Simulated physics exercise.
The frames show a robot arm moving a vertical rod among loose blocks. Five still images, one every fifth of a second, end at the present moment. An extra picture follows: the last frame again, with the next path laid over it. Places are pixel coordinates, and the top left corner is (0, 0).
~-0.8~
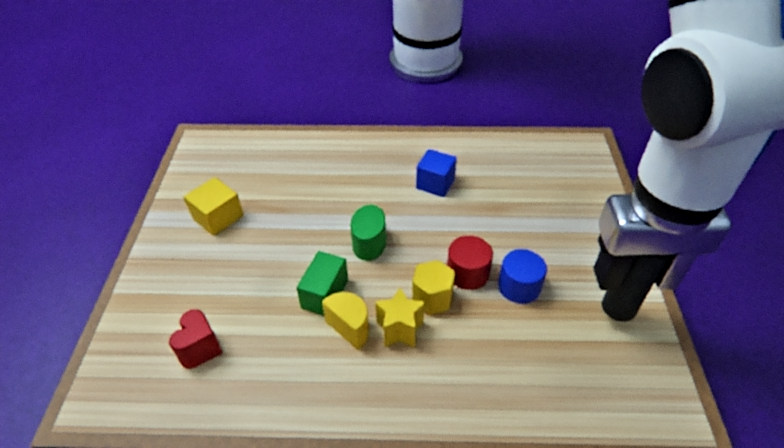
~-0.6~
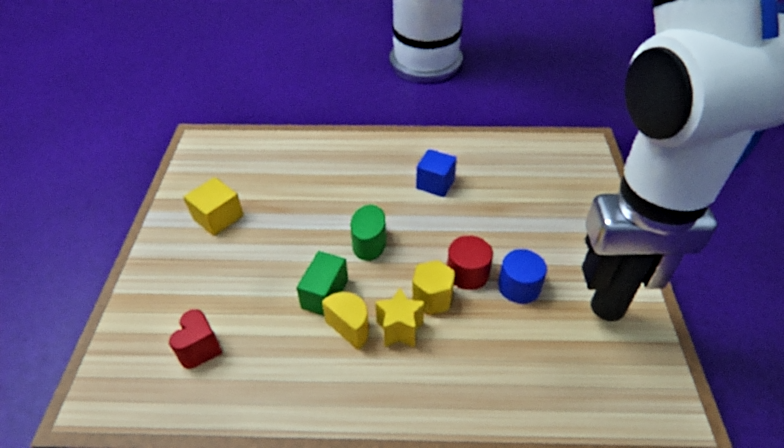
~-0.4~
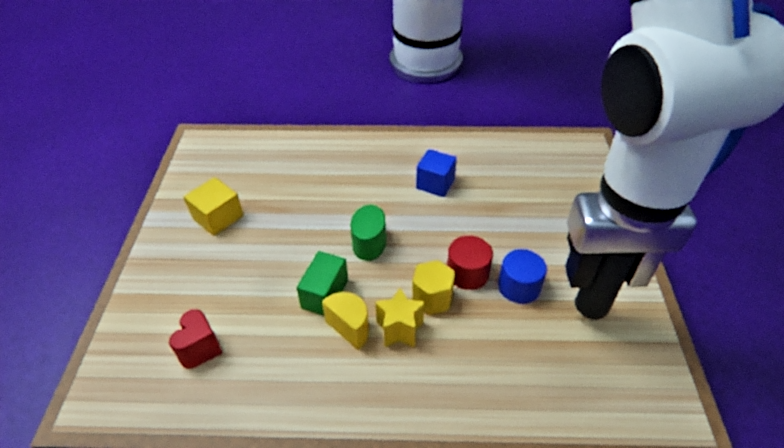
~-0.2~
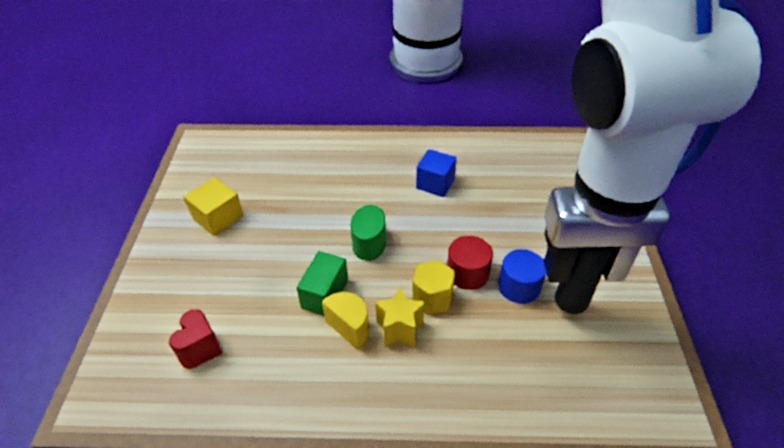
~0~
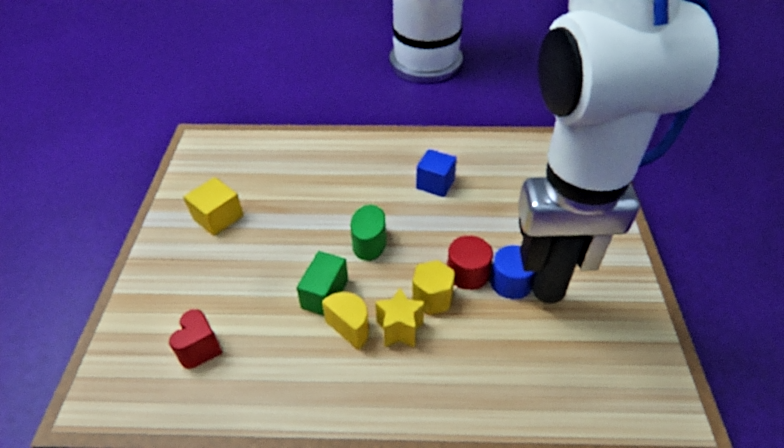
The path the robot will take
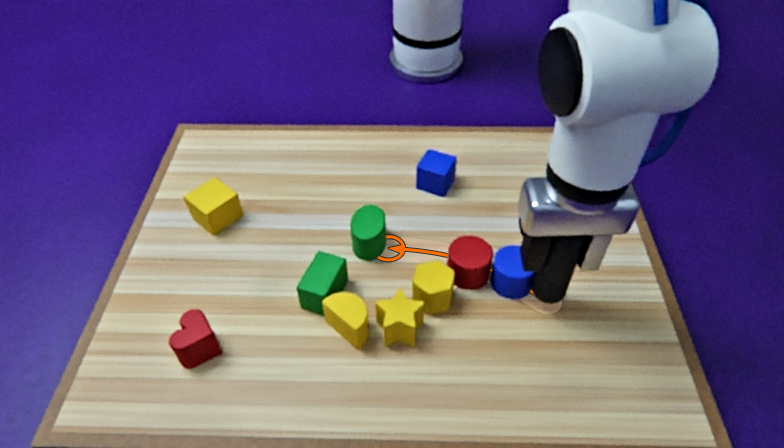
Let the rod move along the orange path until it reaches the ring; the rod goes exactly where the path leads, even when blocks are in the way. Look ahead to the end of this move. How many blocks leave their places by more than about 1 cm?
The answer is three or more blocks, counting only moves over 1 cm.
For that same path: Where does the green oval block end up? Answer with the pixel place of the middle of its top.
It will likely be found at (320, 214).
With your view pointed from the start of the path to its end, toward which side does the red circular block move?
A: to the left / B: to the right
I'll go with A - to the left.
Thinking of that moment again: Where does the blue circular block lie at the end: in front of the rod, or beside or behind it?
Once the path is finished, the blue circular block lies beside or behind the rod.
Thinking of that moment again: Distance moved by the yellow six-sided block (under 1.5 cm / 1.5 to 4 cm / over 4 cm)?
Overall it shifts less than 1.5 cm.
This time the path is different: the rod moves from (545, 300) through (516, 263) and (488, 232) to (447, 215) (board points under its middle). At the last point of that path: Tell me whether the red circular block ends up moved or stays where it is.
Answer: Moved.
Drawn move, from (545, 300) by way of (495, 271) and (442, 254) to (389, 248).
On the path given first. One third of the way, rod (495, 262); red circular block (428, 236); blue circular block (469, 228).
Two thirds of the way, rod (442, 245); red circular block (406, 231); blue circular block (437, 206).
At the end, rod (388, 239); green oval block (320, 214), turned 65° clockwise; yellow six-sided block still; red circular block (351, 232); blue circular block (432, 204).
